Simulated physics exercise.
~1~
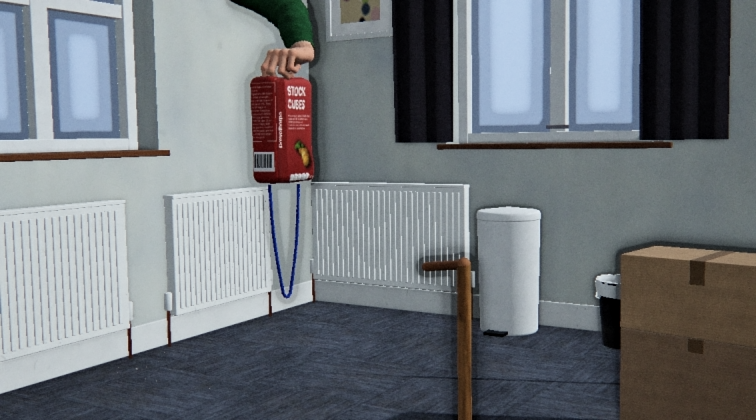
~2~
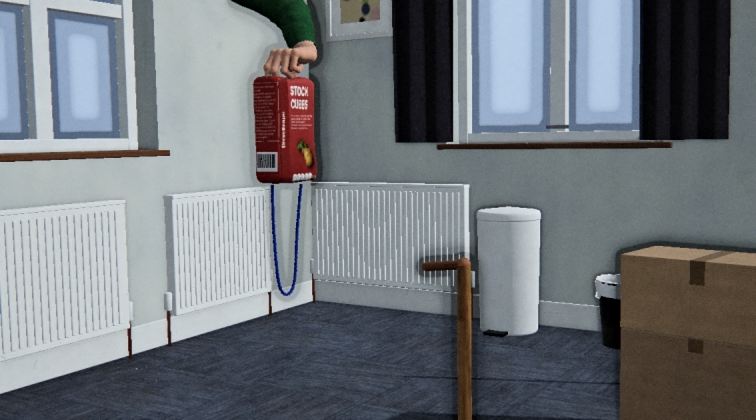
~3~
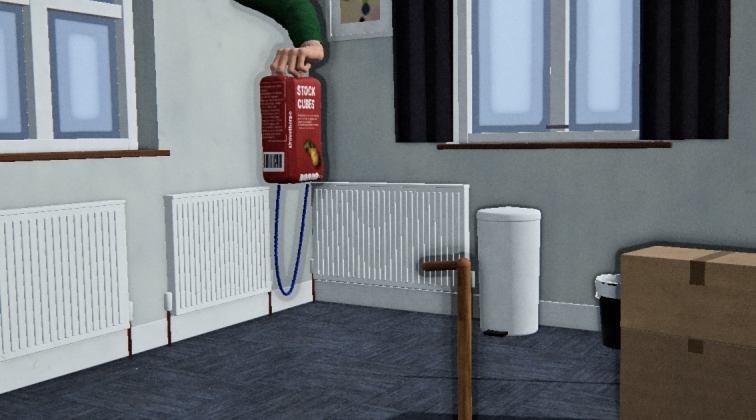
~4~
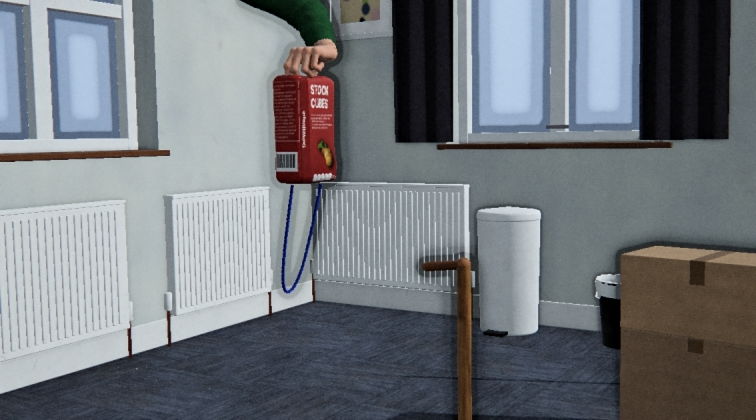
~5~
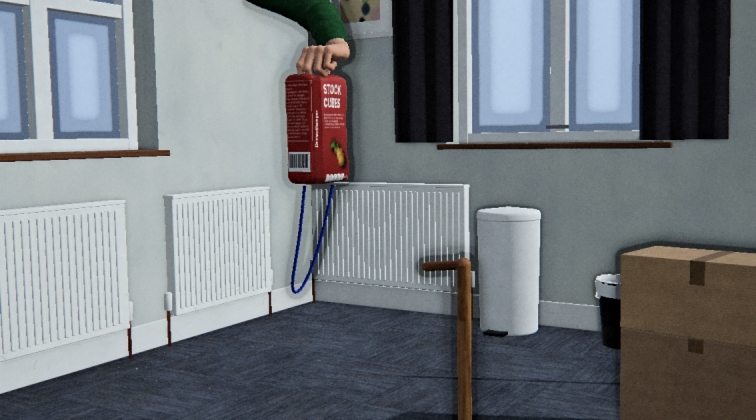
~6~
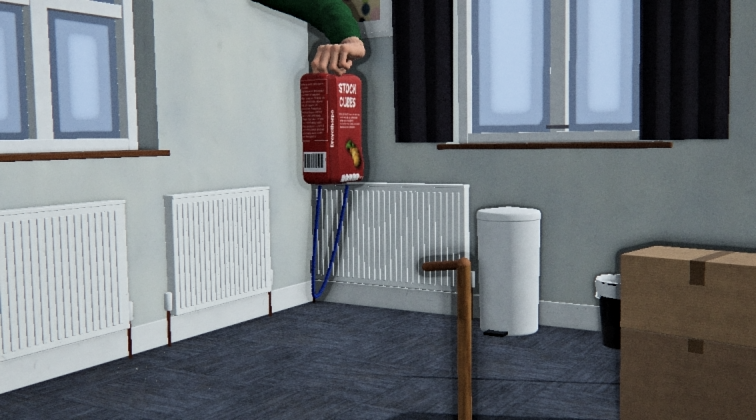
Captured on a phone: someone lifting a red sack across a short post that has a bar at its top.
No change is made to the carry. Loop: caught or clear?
Most likely it will be held back at the post.
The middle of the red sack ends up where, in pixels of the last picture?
It stops near (552, 124) in the last view.
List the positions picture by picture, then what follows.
In the first picture, red sack (283, 130); hook tip (427, 267).
In the second picture, red sack (286, 130); bottom of the loop (288, 294).
In the third picture, red sack (292, 130).
In the fourth picture, red sack (305, 130); bottom of the loop (289, 292).
In the fifth picture, red sack (318, 129).
In the sixth picture, red sack (333, 129); bottom of the loop (317, 297); hook tip (427, 267); hook points towards it, loop hangs below the hook.
Then, 0.38 s on from there, sack nearing the post near (383, 128).
Then, 1.00 s on from there, sack over the post near (473, 126).
In the end, sack past the post near (552, 124); loop tight round the post, hand stopped. The red sack gets caught.
